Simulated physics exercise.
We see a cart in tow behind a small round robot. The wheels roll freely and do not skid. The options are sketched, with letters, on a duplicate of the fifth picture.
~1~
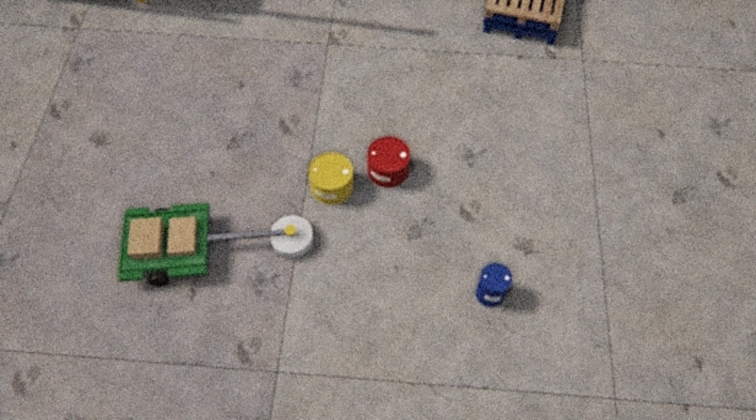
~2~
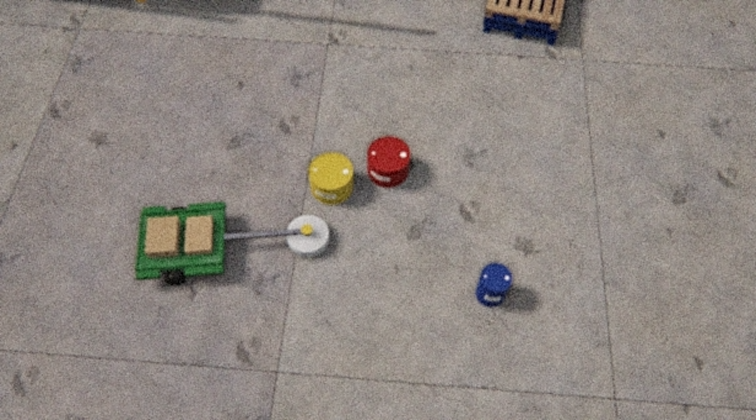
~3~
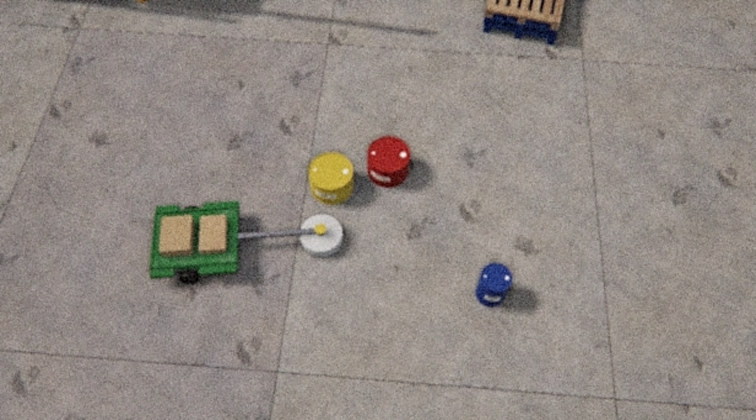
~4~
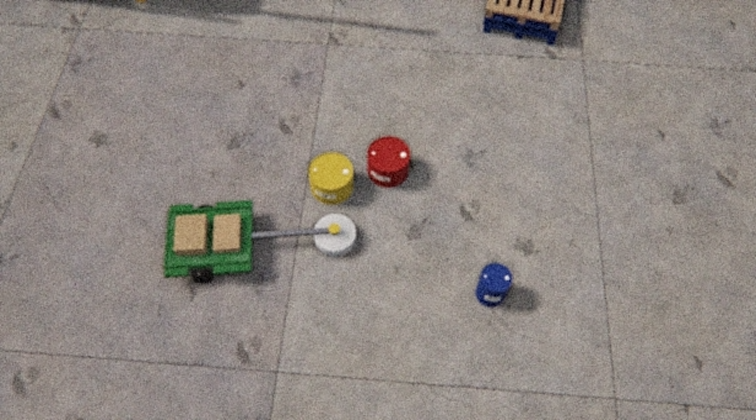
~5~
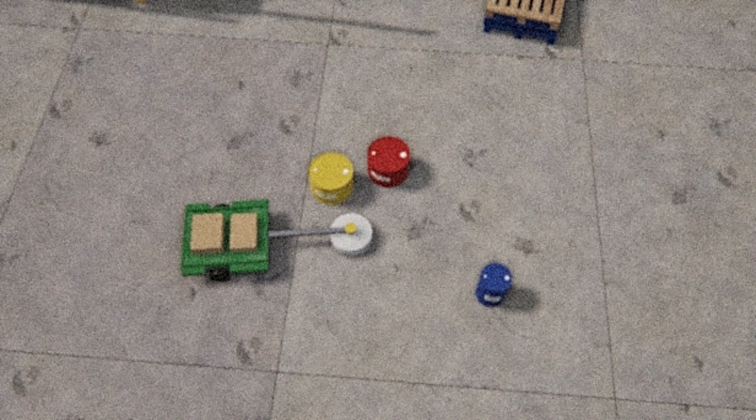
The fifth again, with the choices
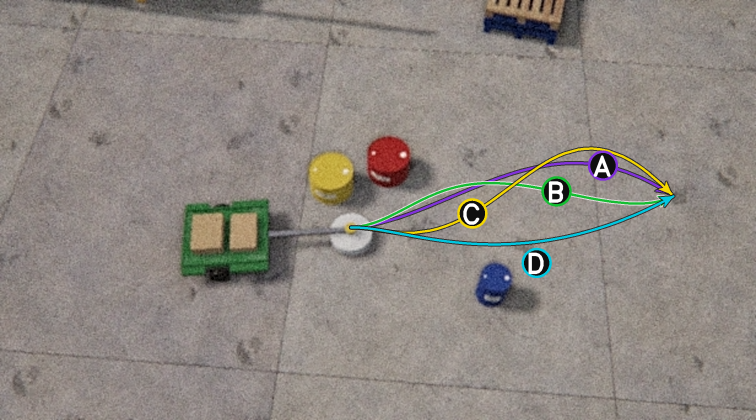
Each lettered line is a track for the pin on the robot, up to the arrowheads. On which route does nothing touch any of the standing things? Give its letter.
With C nothing is hit.
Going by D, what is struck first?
First the blue keg.
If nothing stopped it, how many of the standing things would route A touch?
Two.
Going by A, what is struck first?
It meets the yellow tub.
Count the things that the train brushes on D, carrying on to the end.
It touches one.
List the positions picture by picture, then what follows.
In the first picture, blue keg (490, 294); robot (292, 235); green cart (165, 240).
In the second picture, robot (308, 235); green cart (182, 239); red tub (388, 170).
In the third picture, robot (321, 234); green cart (196, 238); blue keg (490, 294).
In the fourth picture, robot (335, 234); green cart (209, 237); yellow tub (332, 187).
In the fifth picture, robot (351, 233); green cart (226, 236); red tub (388, 170); yellow tub (332, 187); blue keg (490, 294).
On the copy, A from (351, 227) via (508, 175) to (669, 193); B from (351, 227) via (510, 184) to (671, 197); C from (351, 227) via (518, 181) to (672, 194); D from (351, 227) via (527, 243) to (674, 196).
On C. First, robot (477, 215), cart (358, 229).
Then, robot (575, 156), cart (476, 190).
Finally, robot (669, 202), cart (552, 180); nothing has been touched.
By contrast, A meets the red tub and yellow tub; B meets the red tub and yellow tub; D meets the blue keg.
